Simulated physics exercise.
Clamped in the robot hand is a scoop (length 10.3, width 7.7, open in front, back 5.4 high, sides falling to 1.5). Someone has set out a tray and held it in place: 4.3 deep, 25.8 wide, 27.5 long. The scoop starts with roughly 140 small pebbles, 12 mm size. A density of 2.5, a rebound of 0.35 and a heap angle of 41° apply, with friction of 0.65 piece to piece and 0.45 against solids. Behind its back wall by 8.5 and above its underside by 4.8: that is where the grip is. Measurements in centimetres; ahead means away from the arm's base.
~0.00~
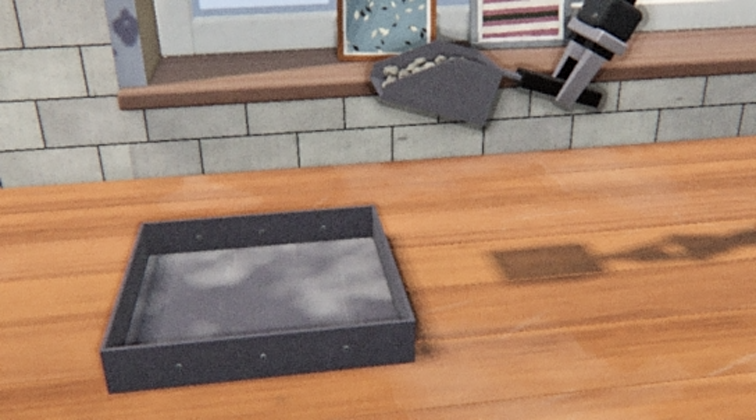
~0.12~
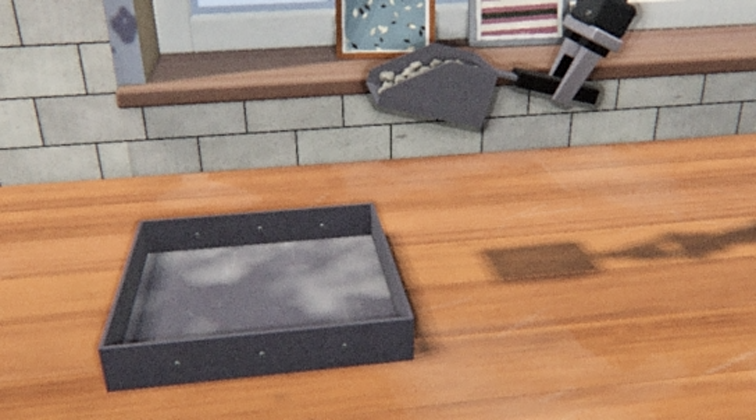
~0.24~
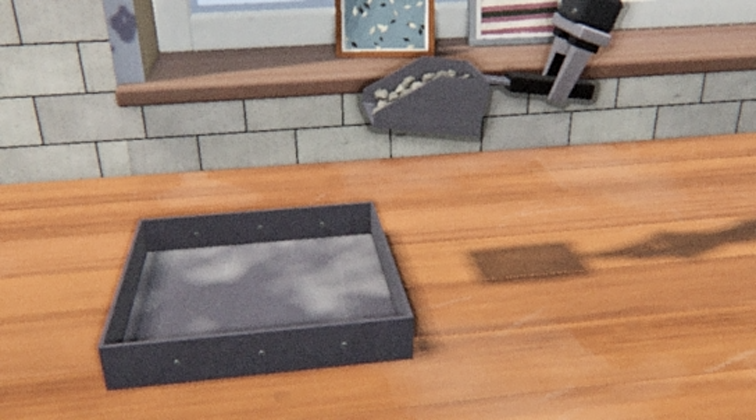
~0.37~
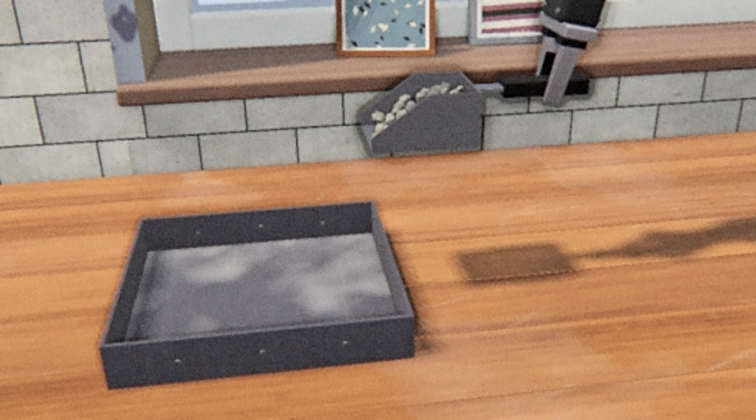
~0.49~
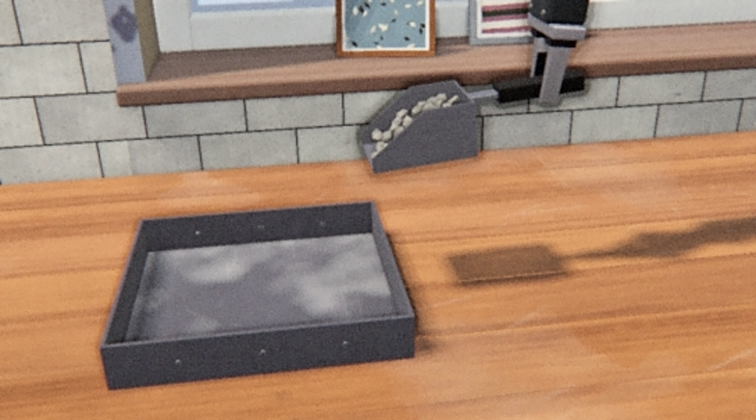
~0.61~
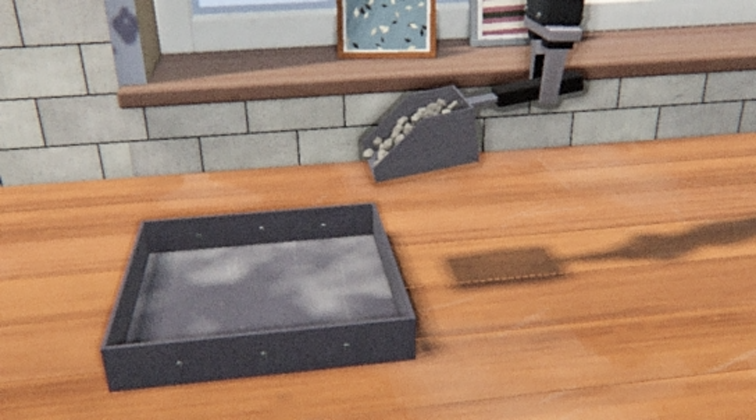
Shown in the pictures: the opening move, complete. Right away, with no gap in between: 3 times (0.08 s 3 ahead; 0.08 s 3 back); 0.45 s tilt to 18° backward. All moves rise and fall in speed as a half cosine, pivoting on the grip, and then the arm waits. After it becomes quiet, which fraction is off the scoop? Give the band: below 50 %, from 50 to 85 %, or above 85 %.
The share falls above 85 %.
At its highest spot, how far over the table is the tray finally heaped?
2.5 cm.
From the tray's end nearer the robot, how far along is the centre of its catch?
Somewhere near 11 cm from the end nearer the robot.
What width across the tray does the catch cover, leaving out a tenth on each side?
Cut off a tenth at each edge and the band is close to 10 cm wide.
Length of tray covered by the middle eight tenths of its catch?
It spans some 12 centimetres.
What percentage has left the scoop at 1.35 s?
Share out so far: Near 100 %.
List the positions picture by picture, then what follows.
Scoop floor at (435, 100), tilted 18° backward; upper third of the load around (441, 73), from x 385 to 490, top at y 60; 143 on the scoop, in the first frame.
Scoop floor at (432, 103), tilted 16° backward; upper third of the load around (437, 76), from x 385 to 485, top at y 65, in the second frame.
Scoop floor at (428, 117), tilted 9° backward; upper third of the load around (439, 88), from x 375 to 475, top at y 75, in the third frame.
Scoop floor at (427, 133), level; upper third of the load around (442, 104), from x 375 to 470, top at y 90, in the fourth frame.
Scoop floor at (427, 146), tilted 6° forward; upper third of the load around (441, 116), from x 375 to 465, top at y 100, in the fifth frame.
Scoop floor at (428, 152), tilted 8° forward; upper third of the load around (441, 122), from x 370 to 465, top at y 105; 143 on the scoop, in the sixth frame.
After 0.98 s, tilted 8° forward, highest piece 16 above the table; 105 in the tray, 13 on the scoop, 25 in flight or on a rim.
After 1.35 s, tilted 8° backward, highest piece 3 above the table; 143 in the tray.
After 1.74 s, tilted 18° backward, highest piece 3 above the table; 143 in the tray.
After 2.79 s, tilted 18° backward, highest piece 3 above the table; 143 in the tray.
At rest, 143 in the tray. That is 100 % off the scoop.
